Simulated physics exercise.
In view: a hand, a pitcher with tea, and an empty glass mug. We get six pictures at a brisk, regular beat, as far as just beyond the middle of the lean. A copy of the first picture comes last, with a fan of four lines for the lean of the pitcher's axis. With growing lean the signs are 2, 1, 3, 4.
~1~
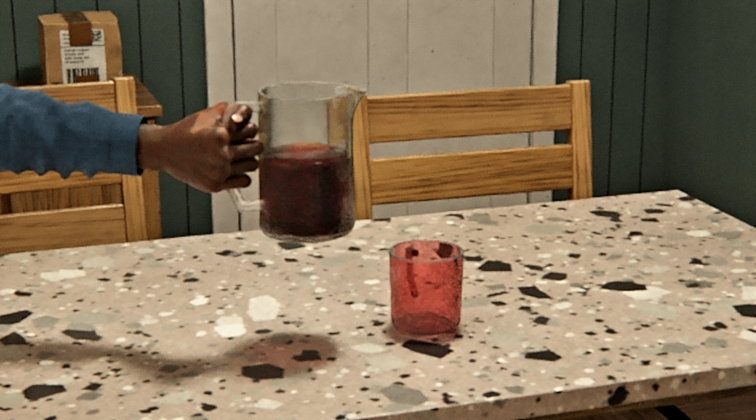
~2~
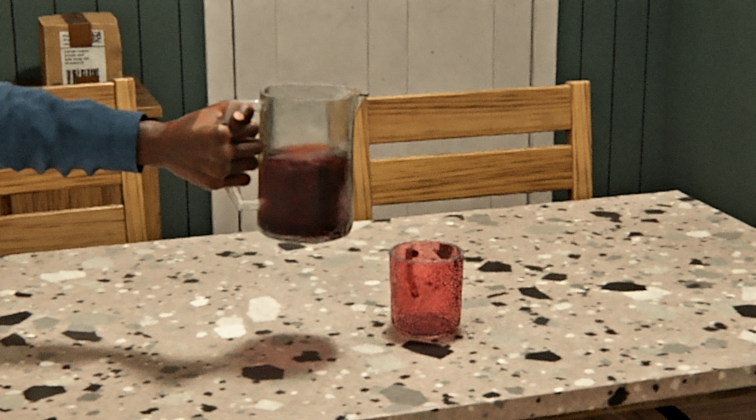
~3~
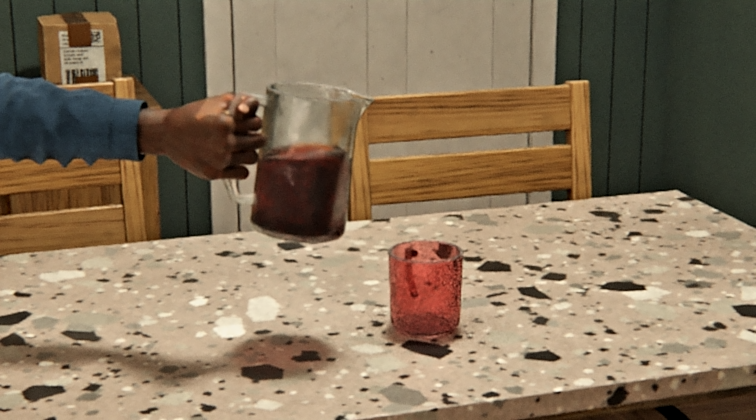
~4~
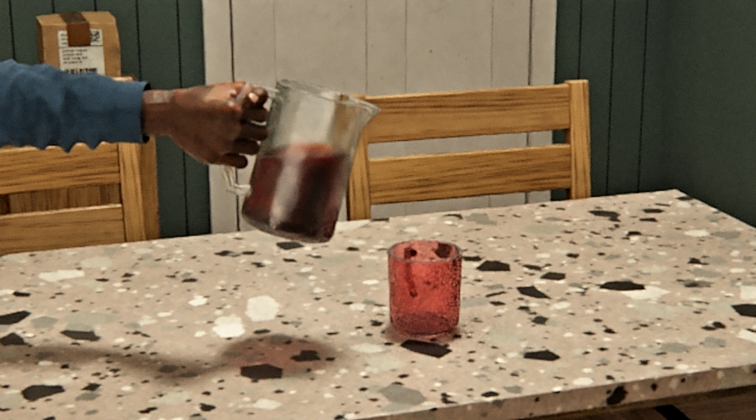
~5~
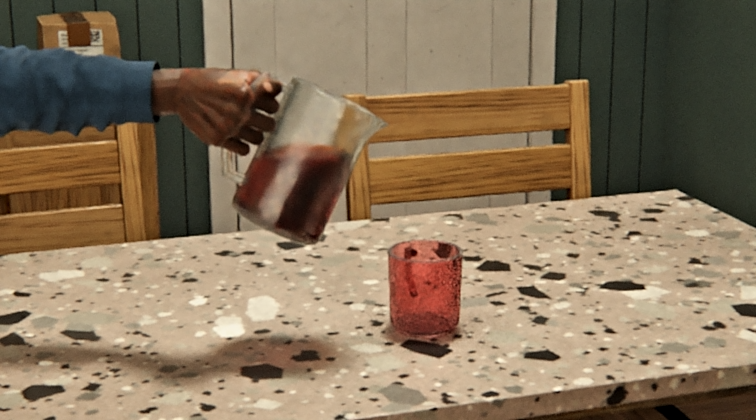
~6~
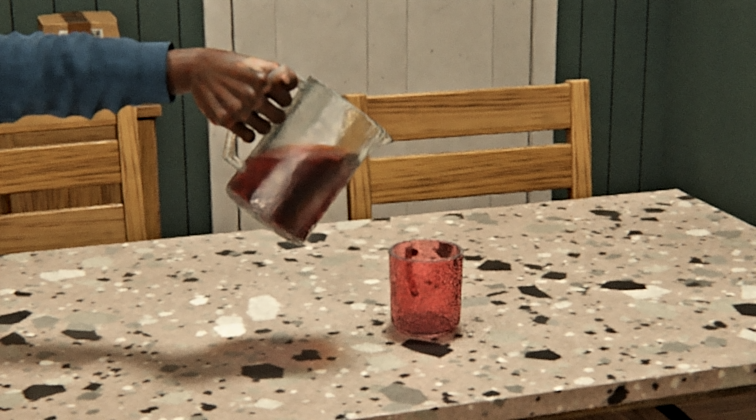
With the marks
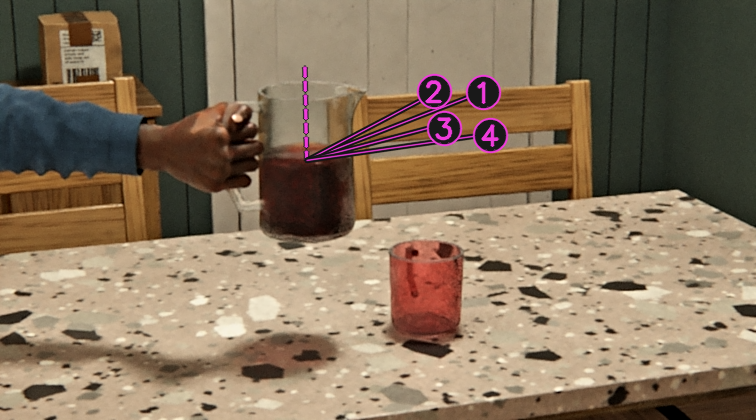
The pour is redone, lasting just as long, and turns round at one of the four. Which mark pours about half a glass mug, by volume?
Take 1.
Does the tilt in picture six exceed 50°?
No.
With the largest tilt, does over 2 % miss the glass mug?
Yes.
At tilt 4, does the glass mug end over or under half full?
Over half.
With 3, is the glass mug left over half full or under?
Over half.
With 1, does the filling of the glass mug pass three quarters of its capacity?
No, it does not.
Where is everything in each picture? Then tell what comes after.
Upright, lip at (364, 90); rim of the glass mug round (426, 250); nothing has left yet.
Tipped about 2°, lip at (367, 92); nothing has left yet.
Tipped about 8°, lip at (372, 98); nothing has left yet.
Tipped about 17°, lip at (379, 109); nothing has left yet.
Tipped about 28°, lip at (386, 123); nothing has left yet.
Tipped about 39°, lip at (391, 140); nothing has left yet.
On the marked copy, 1 at (467, 97); 2 at (419, 101); 3 at (427, 128); 4 at (473, 136).
Choosing 1, the glass mug ends with about 53 % of what it can hold.
Choosing 2, the glass mug ends with about 31 % of what it can hold.
Choosing 3, the glass mug ends with about 74 % of what it can hold; 3 % of the tea is spilt.
Choosing 4, the glass mug ends with about 82 % of what it can hold; 13 % of the tea is spilt.
